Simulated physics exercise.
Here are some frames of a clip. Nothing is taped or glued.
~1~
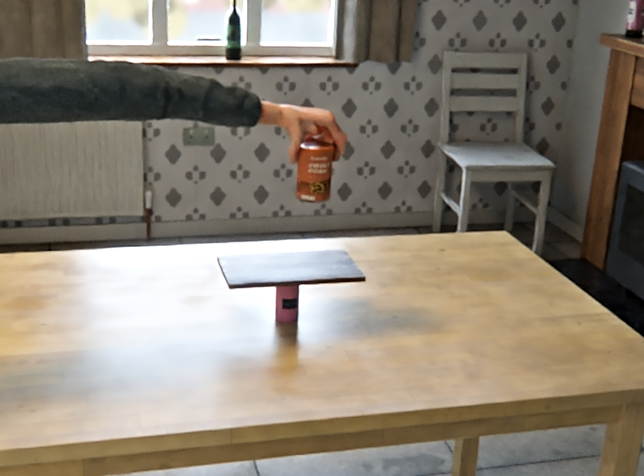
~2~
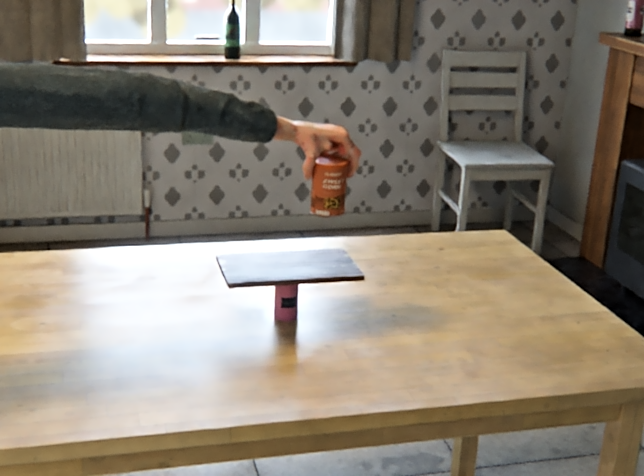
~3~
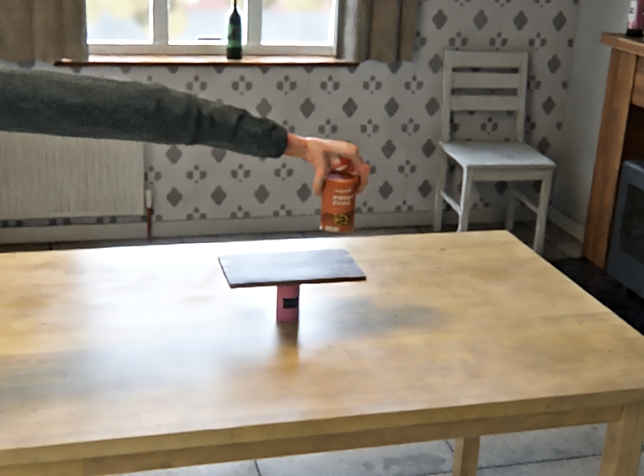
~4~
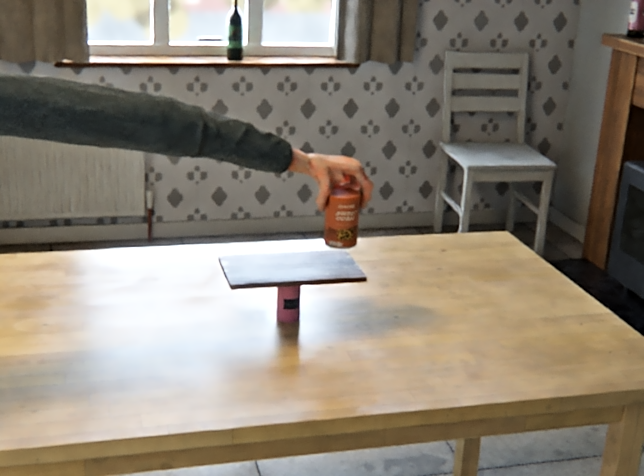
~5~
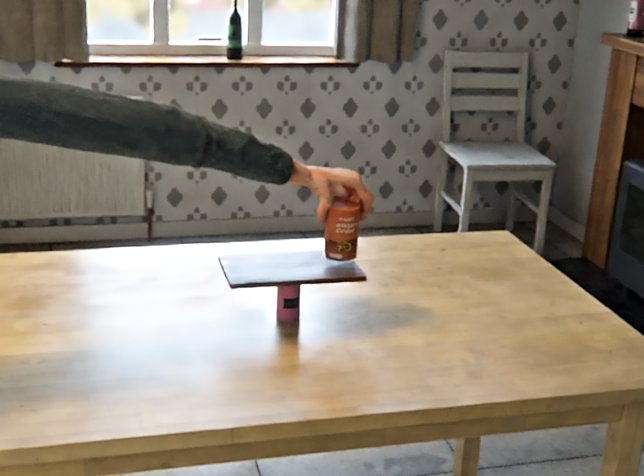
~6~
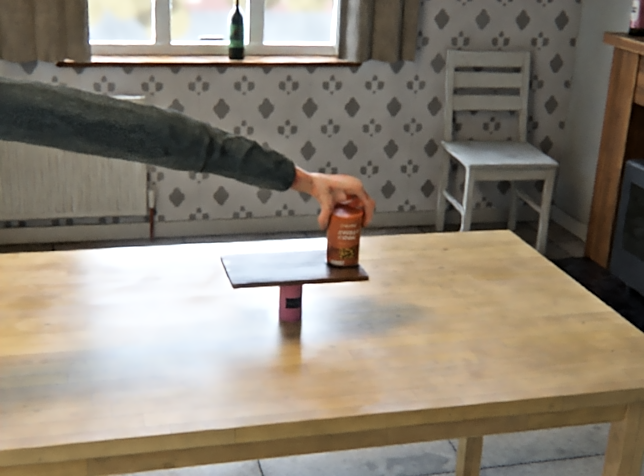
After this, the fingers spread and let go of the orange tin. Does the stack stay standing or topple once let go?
Basically, the build is unsound there.
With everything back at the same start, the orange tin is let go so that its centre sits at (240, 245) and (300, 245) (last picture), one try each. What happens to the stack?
On the first try it falls down; on the second try it stays put.
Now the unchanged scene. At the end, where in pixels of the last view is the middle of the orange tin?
Look near (382, 299) in the final picture.
Then, 0.40 s on from there, orange tin now fallen; brown board turned 60° from how it was put.
Then, 0.60 s on from there, brown board turned 57° from how it was put.
In the end, fallen, orange tin; toppled in the stack, brown board; pink shaker unmoved. At the end, from the last picture's camera, orange tin near (382, 299). The stack comes apart.
